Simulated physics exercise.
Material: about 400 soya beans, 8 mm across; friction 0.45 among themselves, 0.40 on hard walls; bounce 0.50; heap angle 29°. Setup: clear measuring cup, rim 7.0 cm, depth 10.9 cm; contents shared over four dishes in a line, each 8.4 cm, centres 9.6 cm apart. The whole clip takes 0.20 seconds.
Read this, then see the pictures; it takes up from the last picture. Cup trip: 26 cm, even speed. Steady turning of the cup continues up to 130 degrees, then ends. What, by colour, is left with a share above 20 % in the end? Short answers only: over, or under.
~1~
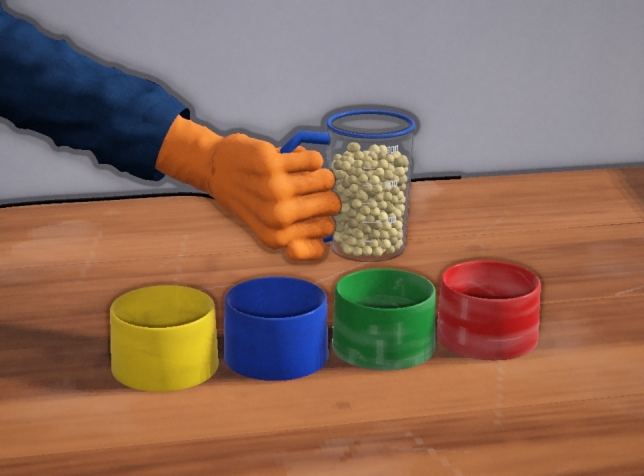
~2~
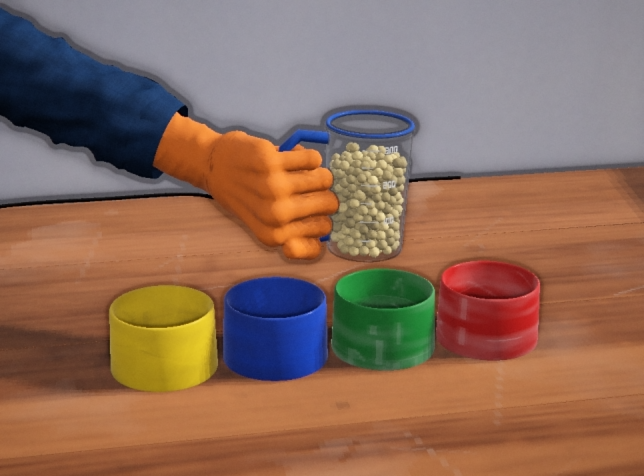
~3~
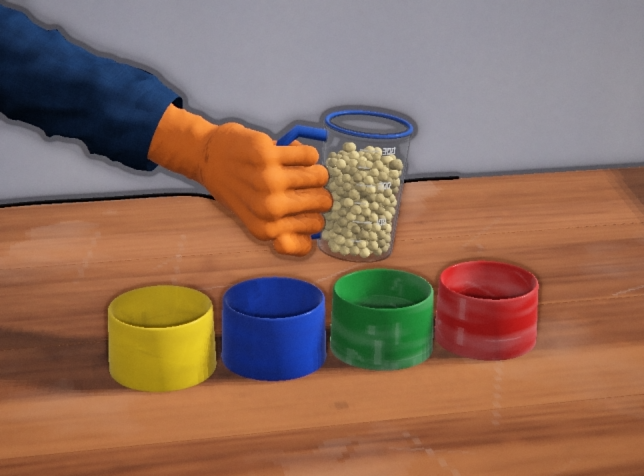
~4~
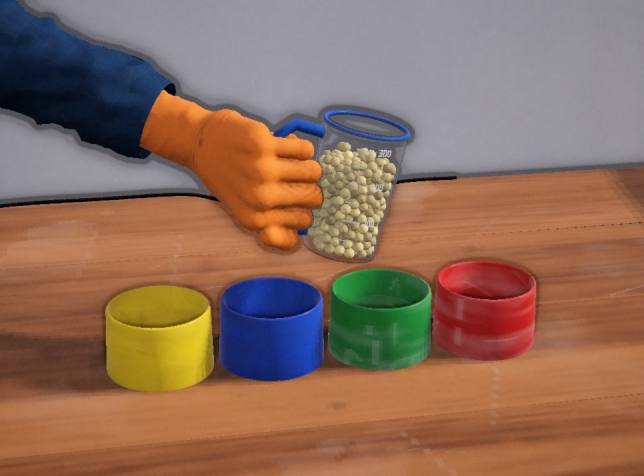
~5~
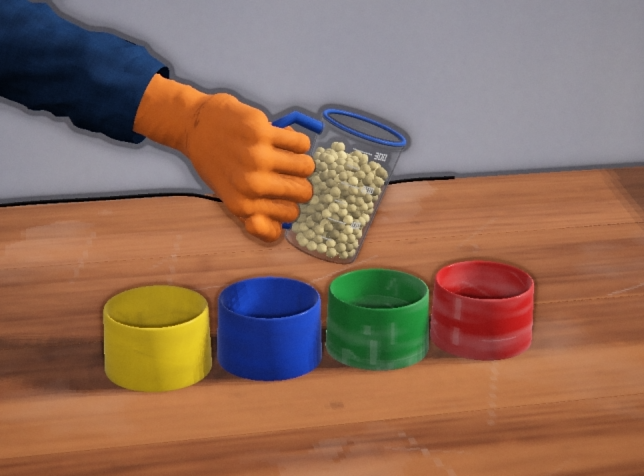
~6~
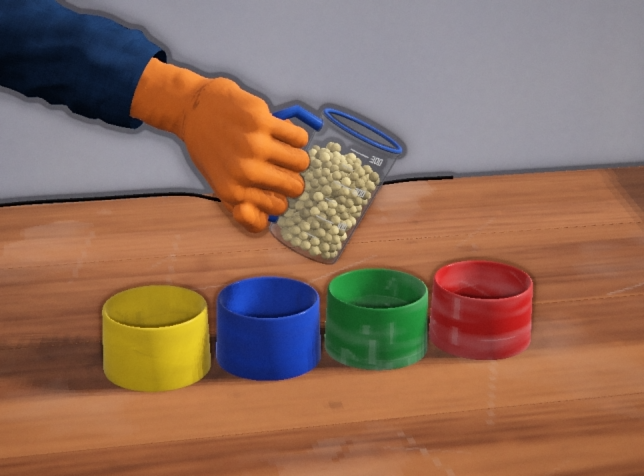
Red under. Blue over. Green under. Yellow under. Counter under.
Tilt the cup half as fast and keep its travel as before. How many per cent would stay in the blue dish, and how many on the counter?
Blue 10; counter 10.
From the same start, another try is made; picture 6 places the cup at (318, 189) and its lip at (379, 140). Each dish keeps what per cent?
Red: 0 / blue: 0 / green: 0 / yellow: 90.
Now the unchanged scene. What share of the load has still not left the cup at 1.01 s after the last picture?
About 0 per cent.
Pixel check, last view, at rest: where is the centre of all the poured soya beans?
Look around (267, 326) in the last picture.
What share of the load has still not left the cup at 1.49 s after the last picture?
My guess is near 0 per cent.
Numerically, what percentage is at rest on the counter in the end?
Near 5 percent, roughly speaking.
Then, 0.60 s after the last picture, tilt 130 degrees; cup holds 50 %, blue 45 %.
Then, 1.01 s after the last picture, tilt 130 degrees; cup holds 0 %, blue 90 %.
Then, 1.49 s after the last picture, tilt 130 degrees; cup holds 0 %, blue 90 %.
In the end, red 0 %, blue 95 %, green 0 %, yellow 0 %, counter 5 %.
